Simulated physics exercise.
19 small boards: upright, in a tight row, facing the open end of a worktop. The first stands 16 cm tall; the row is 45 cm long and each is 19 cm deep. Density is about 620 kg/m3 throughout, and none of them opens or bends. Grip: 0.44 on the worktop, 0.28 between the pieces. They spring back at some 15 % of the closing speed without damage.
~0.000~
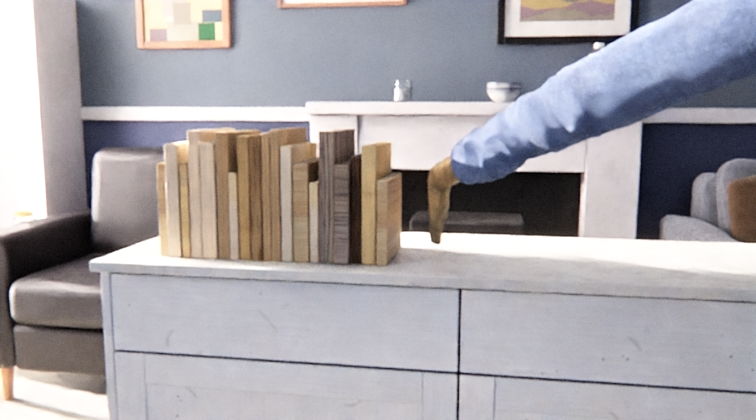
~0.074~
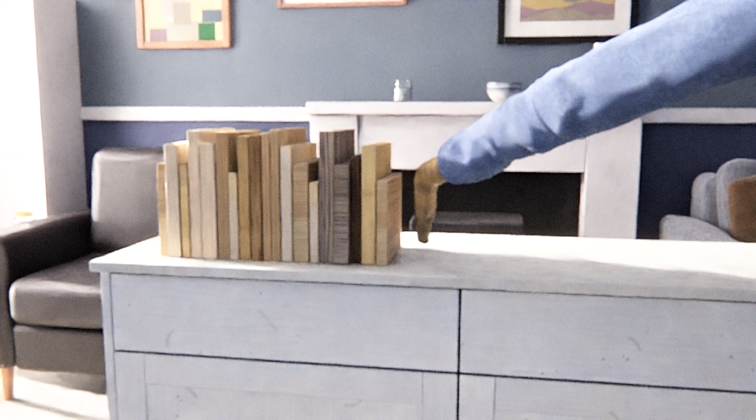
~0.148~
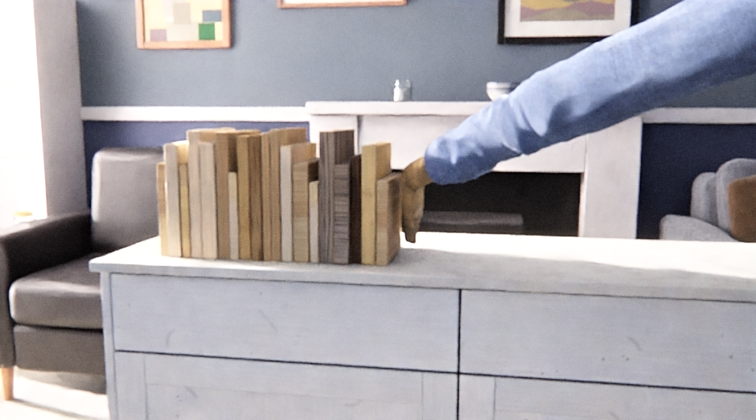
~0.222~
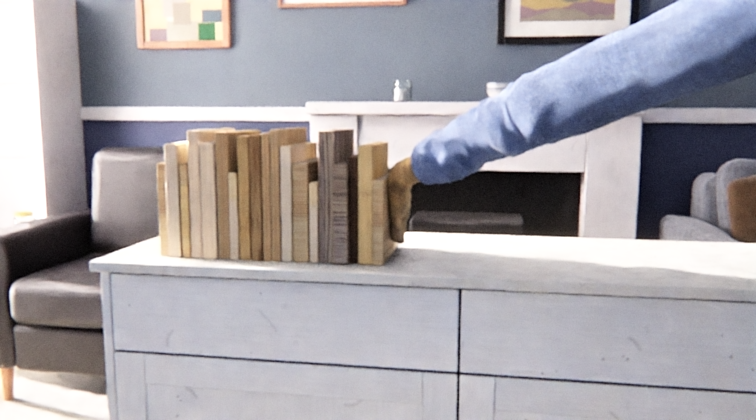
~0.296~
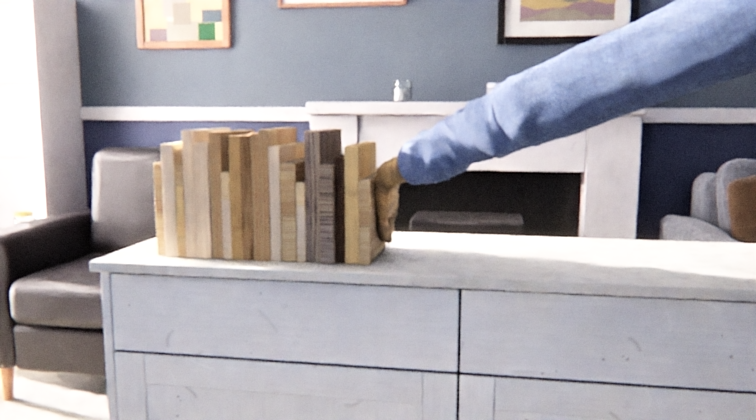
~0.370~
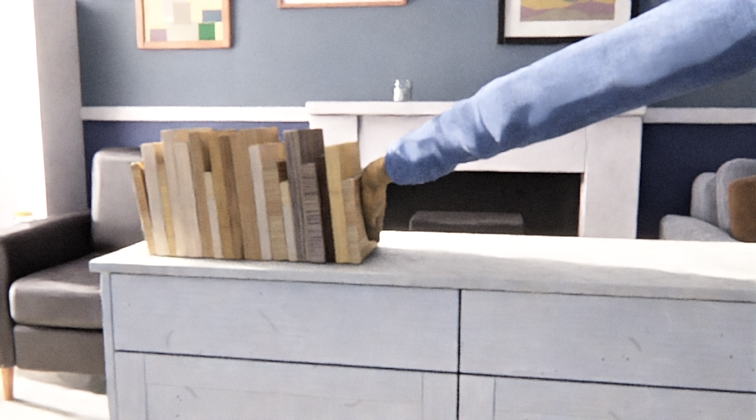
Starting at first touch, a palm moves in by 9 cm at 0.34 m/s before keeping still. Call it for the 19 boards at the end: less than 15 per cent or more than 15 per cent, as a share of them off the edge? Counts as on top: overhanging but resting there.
I call it over 15 per cent.
After 0.52 s, none of the 19 boards off the edge, 19 disturbed.
After 1.06 s, 4 of the 19 boards off the edge.
By the end (1.4 s), 4 of the 19 boards off the edge. That is 21 per cent.
